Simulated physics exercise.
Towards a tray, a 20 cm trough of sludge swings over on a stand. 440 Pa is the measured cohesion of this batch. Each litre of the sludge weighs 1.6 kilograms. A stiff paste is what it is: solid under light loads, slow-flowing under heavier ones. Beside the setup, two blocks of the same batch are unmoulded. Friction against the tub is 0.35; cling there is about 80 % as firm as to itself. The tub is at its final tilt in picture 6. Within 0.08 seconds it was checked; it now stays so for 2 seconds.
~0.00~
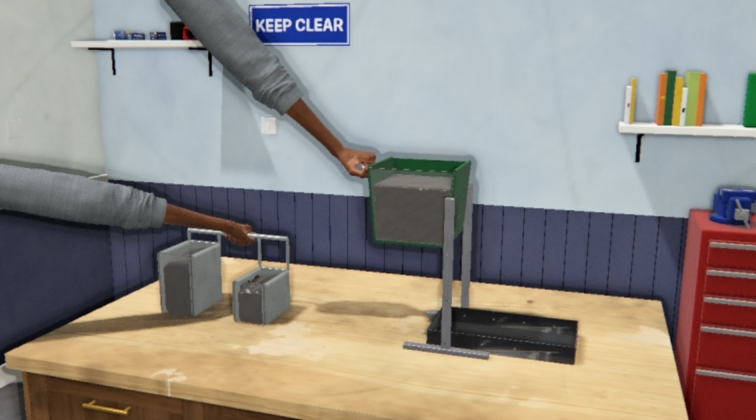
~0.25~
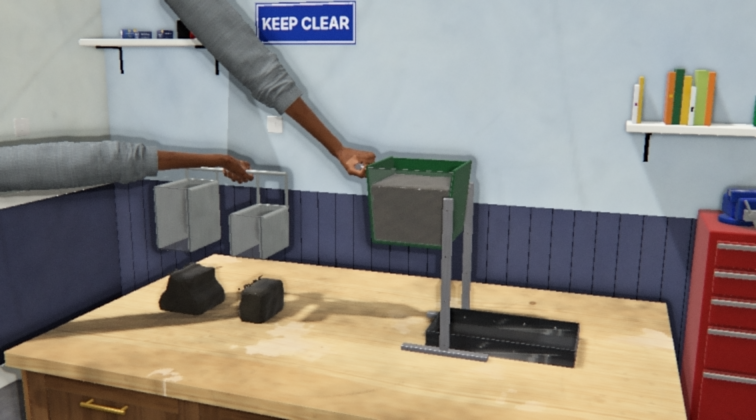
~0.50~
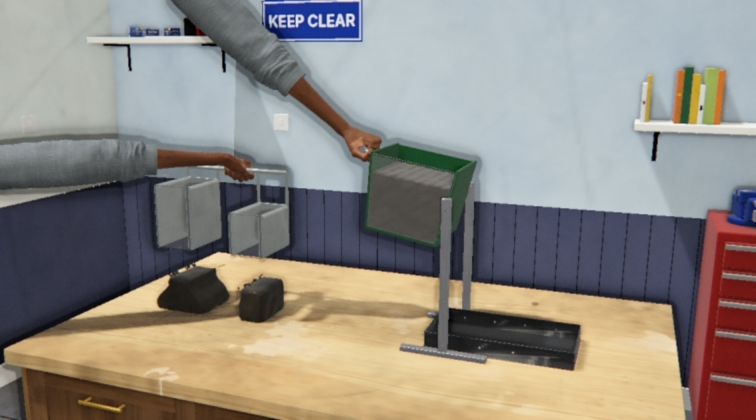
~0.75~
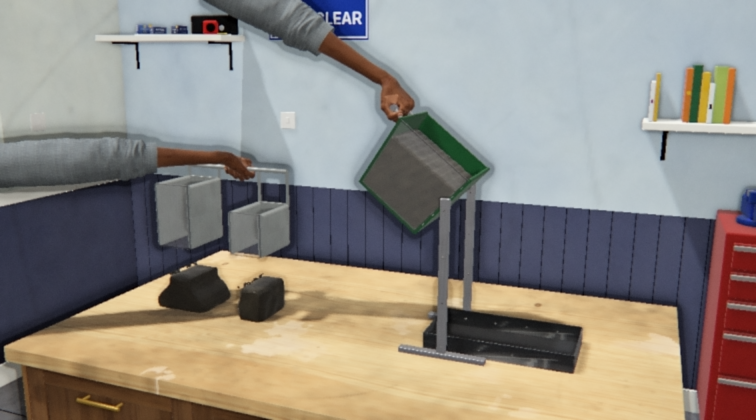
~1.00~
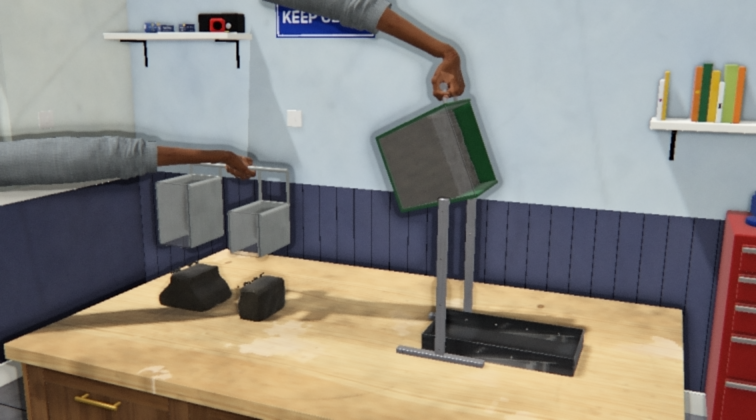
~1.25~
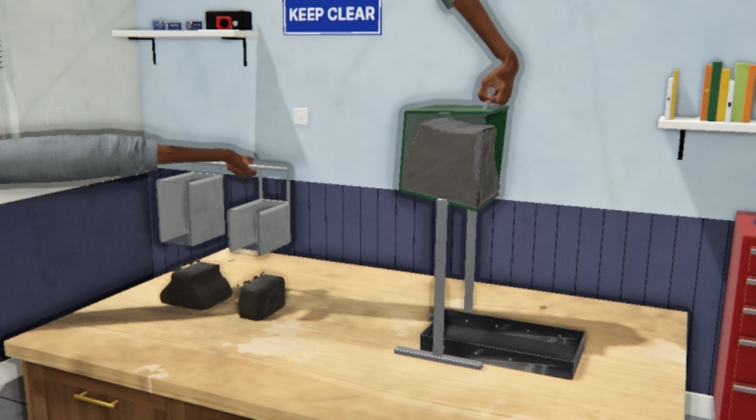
Two grey moulds are lifted by an arm at left, leaving two dark blocks that slump slightly on the wooden table, while another arm swings a green tub of dark sludge over on its stand beside a black tray.
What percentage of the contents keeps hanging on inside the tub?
Near 36 %.
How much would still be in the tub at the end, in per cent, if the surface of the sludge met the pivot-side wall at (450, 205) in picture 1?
Roughly 55 per cent would still be in the tub at the end.
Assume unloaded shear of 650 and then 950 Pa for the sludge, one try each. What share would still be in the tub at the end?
You'd see 45 percent the first time and 65 percent the second.
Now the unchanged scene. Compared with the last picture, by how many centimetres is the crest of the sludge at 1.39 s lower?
Around 6 cm below its level in the last picture.
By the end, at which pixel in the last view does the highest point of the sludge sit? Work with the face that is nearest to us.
Around (425, 170).
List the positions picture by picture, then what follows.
Handle-side rim at (371, 167), tilt 0 degrees; highest point of the sludge at (381, 185); test blocks 16 cm, 11 cm high (left to right), in the first picture.
Handle-side rim at (369, 167), tilt 0 degrees; highest point of the sludge at (379, 185); test blocks 12 cm, 10 cm high (left to right), in the second picture.
Handle-side rim at (373, 153), tilt 10 degrees; highest point of the sludge at (377, 173); test blocks 11 cm, 10 cm high (left to right), in the third picture.
Handle-side rim at (403, 120), tilt 39 degrees; highest point of the sludge at (396, 139); test blocks 11 cm, 10 cm high (left to right), in the fourth picture.
Handle-side rim at (447, 107), tilt 69 degrees; highest point of the sludge at (430, 119); test blocks 11 cm, 10 cm high (left to right), in the fifth picture.
Handle-side rim at (486, 116), tilt 94 degrees; highest point of the sludge at (425, 124); test blocks 11 cm, 10 cm high (left to right), in the sixth picture.
By 1.39 s, the tub is at 94 degrees and holds 73 %.
By 1.56 s, the tub is at 94 degrees and holds 43 %.
By 1.73 s, the tub is at 94 degrees and holds 36 %.
By 1.90 s, the tub is at 94 degrees and holds 36 %.
By 3.25 s, at the end, the tub is at 94 degrees and holds 36 %.
